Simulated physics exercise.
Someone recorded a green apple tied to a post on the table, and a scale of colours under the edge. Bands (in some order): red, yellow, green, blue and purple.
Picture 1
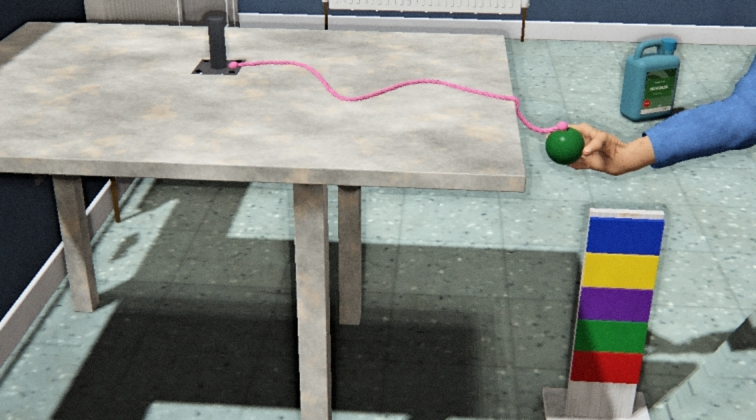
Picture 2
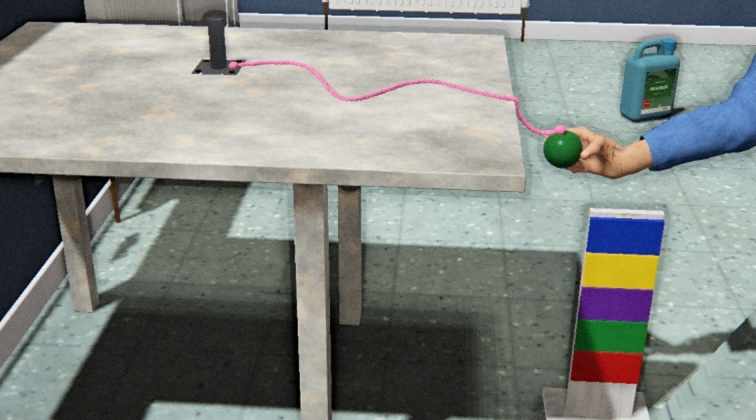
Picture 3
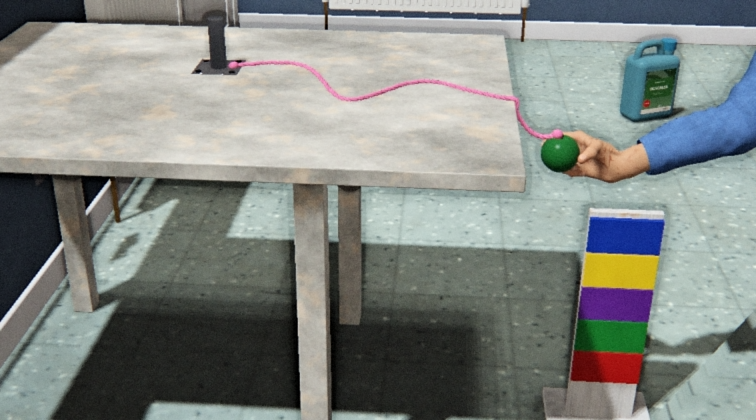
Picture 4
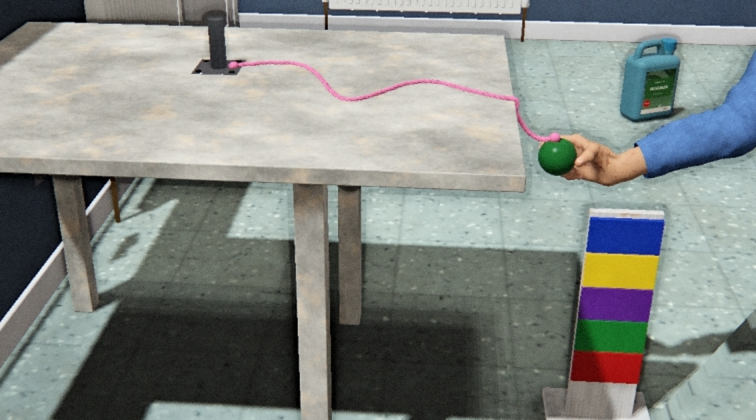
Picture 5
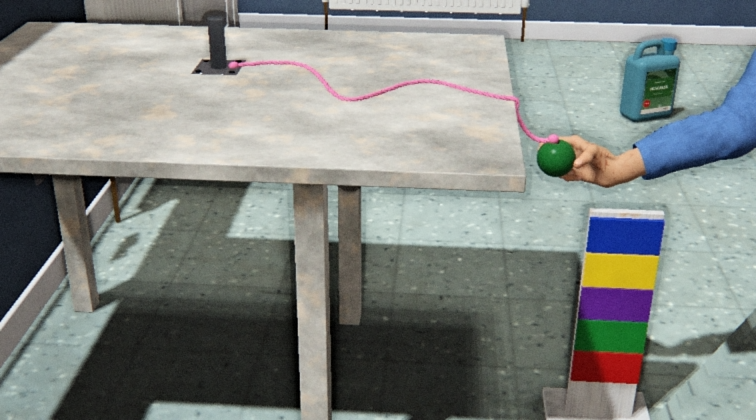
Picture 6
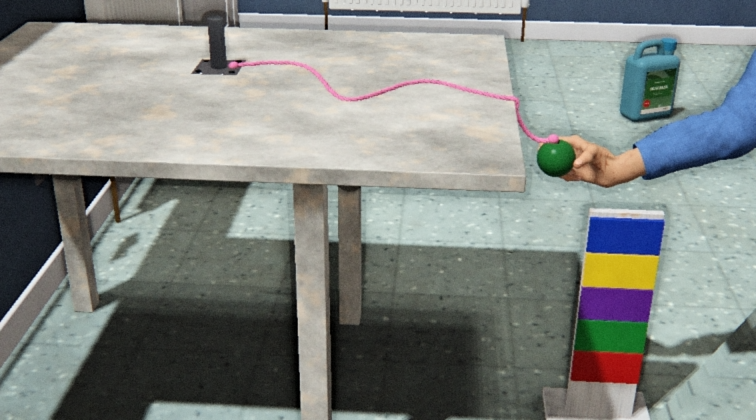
A hand in a blue sleeve holds a small round green apple just off the right edge of a mottled grey table, seen from slightly above in a tiled room. A pink cord runs from it to a dark post; a blue, yellow, purple, green and red scale stands below, a teal jug behind. The hand lowers the apple slightly leftward, then barely moves, the camera still.
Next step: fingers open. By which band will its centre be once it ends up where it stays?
By the yellow band.
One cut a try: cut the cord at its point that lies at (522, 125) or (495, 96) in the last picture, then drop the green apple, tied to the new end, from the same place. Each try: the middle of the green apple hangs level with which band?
Blue; higher than all five.
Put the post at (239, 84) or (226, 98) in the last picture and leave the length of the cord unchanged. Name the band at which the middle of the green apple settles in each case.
It comes out purple the first time and purple the second time.
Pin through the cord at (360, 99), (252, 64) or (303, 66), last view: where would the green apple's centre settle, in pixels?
Pixel spots, one per try: About (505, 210), (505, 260), (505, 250).
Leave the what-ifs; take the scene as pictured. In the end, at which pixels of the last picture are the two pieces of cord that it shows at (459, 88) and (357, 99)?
The first moves to (513, 133), the second to (419, 88).
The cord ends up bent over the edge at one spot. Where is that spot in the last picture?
Roughly (437, 82).
Soon after, apple near (518, 248); level with yellow.
After that, apple near (507, 263); level with yellow.
In the end, apple near (506, 263); level with yellow. Its middle rests at the yellow band.
